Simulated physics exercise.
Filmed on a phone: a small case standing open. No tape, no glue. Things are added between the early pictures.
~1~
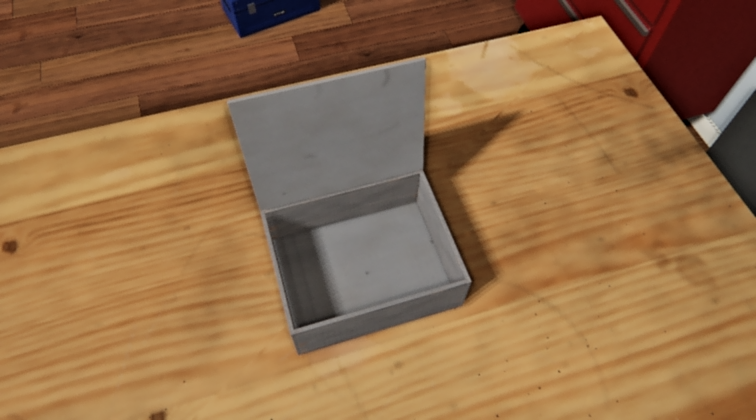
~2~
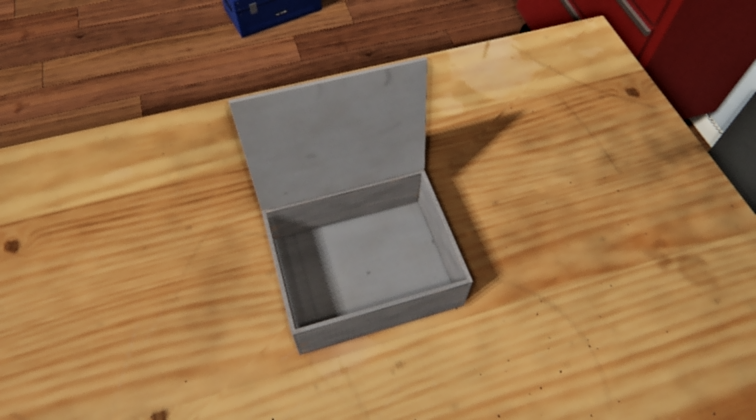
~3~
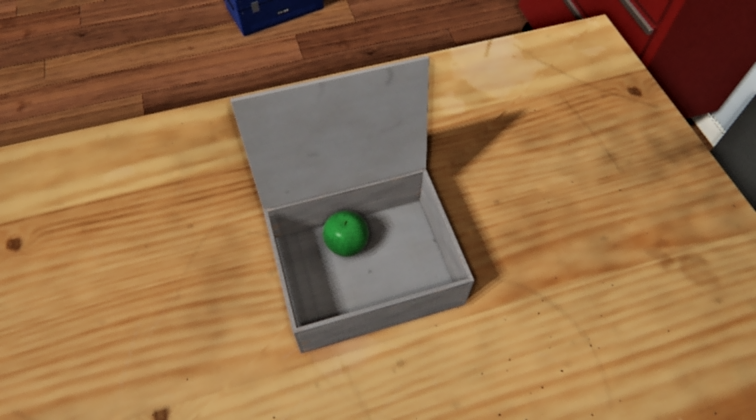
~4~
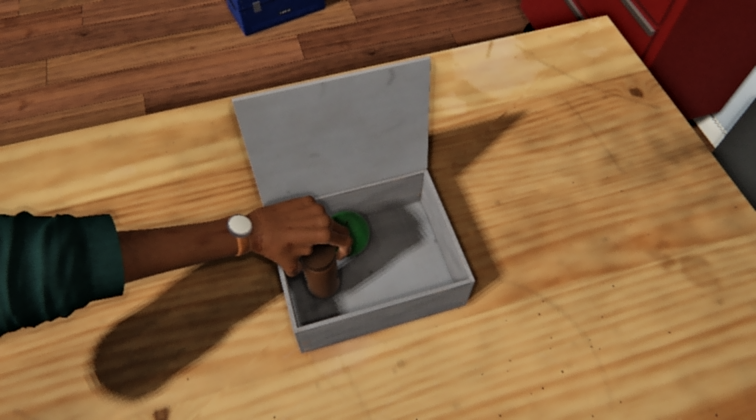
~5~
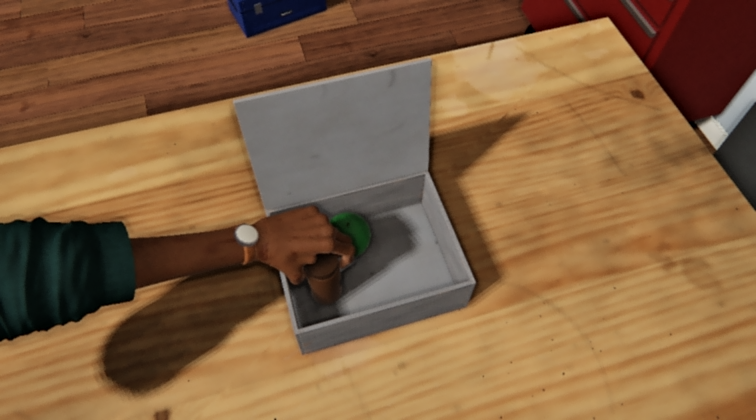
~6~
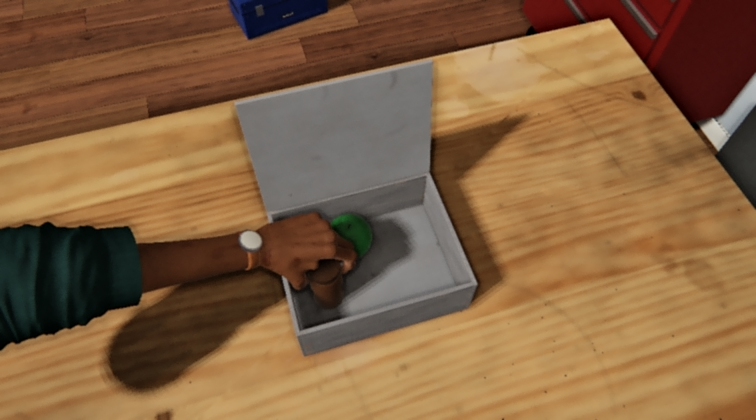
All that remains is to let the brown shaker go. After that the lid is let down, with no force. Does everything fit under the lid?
The lid stays ajar.
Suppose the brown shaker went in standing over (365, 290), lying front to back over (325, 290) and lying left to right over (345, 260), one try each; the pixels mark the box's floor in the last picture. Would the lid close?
In the first case it will not close; in the second case it sits on the rim; in the third case it sits on the rim.
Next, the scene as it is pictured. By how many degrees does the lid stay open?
About 10°.
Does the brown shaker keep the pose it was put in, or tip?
The brown shaker keeps its pose.
Then, 1.50 s on from there, lid 69° above the rim.
Then, 1.80 s on from there, lid 32° above the rim.
In the end, lid 10° above the rim; both unmoved. At the end, from the last picture's camera, brown shaker near (326, 281).
